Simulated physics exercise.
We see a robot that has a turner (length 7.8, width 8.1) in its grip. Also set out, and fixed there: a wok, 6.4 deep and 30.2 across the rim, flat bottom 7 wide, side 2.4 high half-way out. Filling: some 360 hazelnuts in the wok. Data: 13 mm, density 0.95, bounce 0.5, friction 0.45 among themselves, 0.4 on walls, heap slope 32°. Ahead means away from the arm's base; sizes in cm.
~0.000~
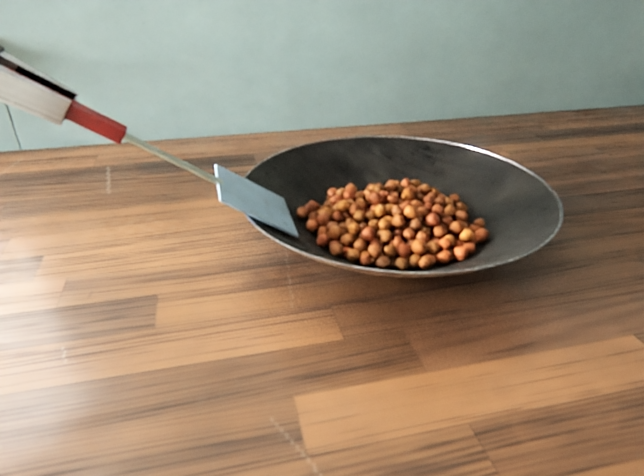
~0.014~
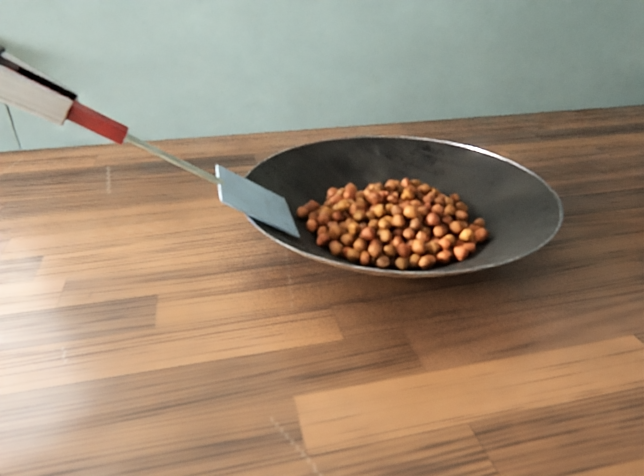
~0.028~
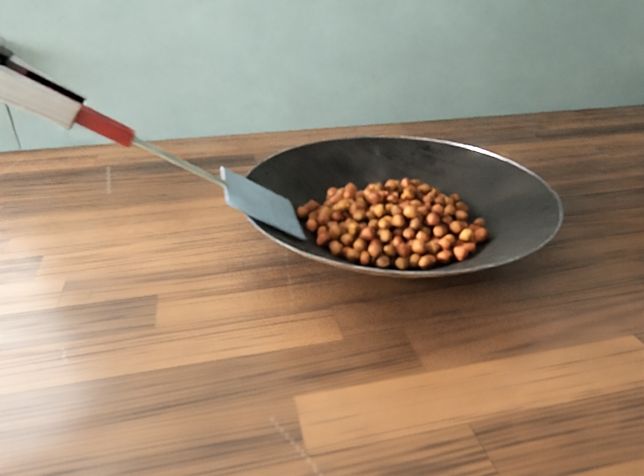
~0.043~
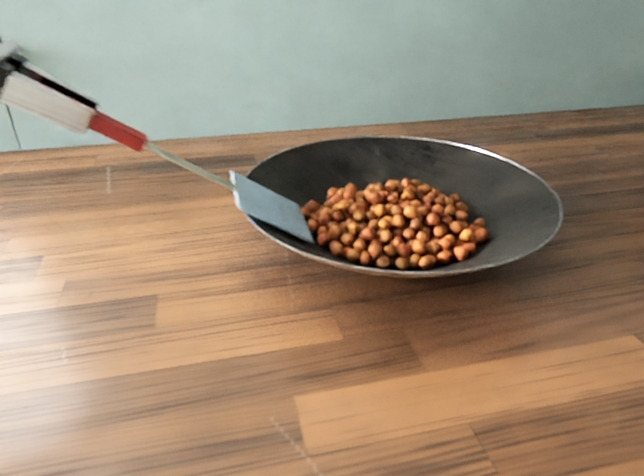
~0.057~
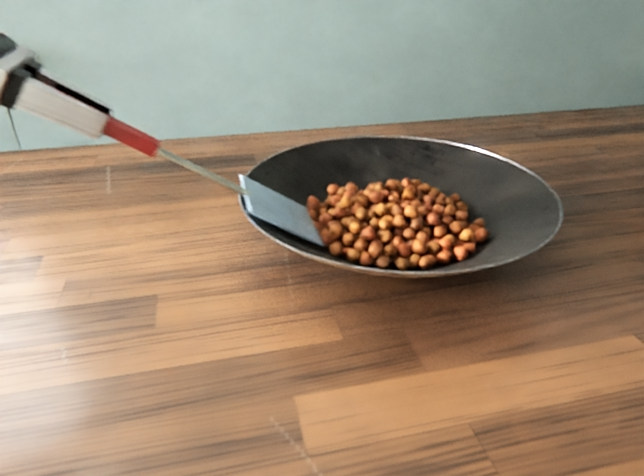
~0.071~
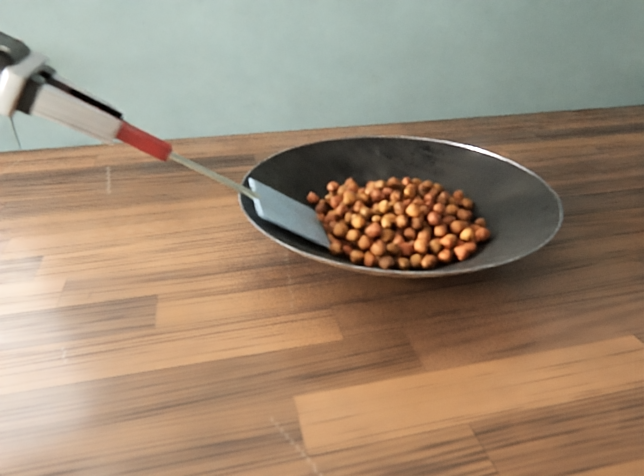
Robot arm sliding a turner slowly rightward and slightly down into a dark wok, its blade reaching the heaped hazelnuts' left edge.
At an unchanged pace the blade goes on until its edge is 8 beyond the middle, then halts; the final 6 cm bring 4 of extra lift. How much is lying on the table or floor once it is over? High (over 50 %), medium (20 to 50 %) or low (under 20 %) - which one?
Low, under 20 %.
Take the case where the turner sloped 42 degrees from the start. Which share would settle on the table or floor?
Roughly 15 per cent.
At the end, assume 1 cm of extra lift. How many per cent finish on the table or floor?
You'd expect near 15 percent of it there.
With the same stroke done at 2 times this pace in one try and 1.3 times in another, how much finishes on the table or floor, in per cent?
Try one about 40 %, try two about 25 %.
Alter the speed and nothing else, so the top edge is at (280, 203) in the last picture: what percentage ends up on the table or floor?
That share would be about 35 percent.
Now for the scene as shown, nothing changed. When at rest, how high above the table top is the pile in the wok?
Some 7.0 cm above the table.
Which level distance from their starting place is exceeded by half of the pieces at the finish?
About 5 centimetres.
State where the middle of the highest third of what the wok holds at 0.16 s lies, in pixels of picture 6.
(438, 203).
After 0.16 s, sloping 34°, highest piece 6 above the table; 365 in the wok.
After 0.25 s, sloping 34°, highest piece 7 above the table; 365 in the wok.
After 0.49 s, sloping 34°, highest piece 9 above the table; 316 in the wok, 28 on the table or floor, 21 on the blade or in flight.
After 1.54 s, sloping 34°, highest piece 7 above the table; 315 in the wok, 50 on the table or floor.
At rest, 315 in the wok, 50 on the table or floor. That is 14 % on the table or floor.
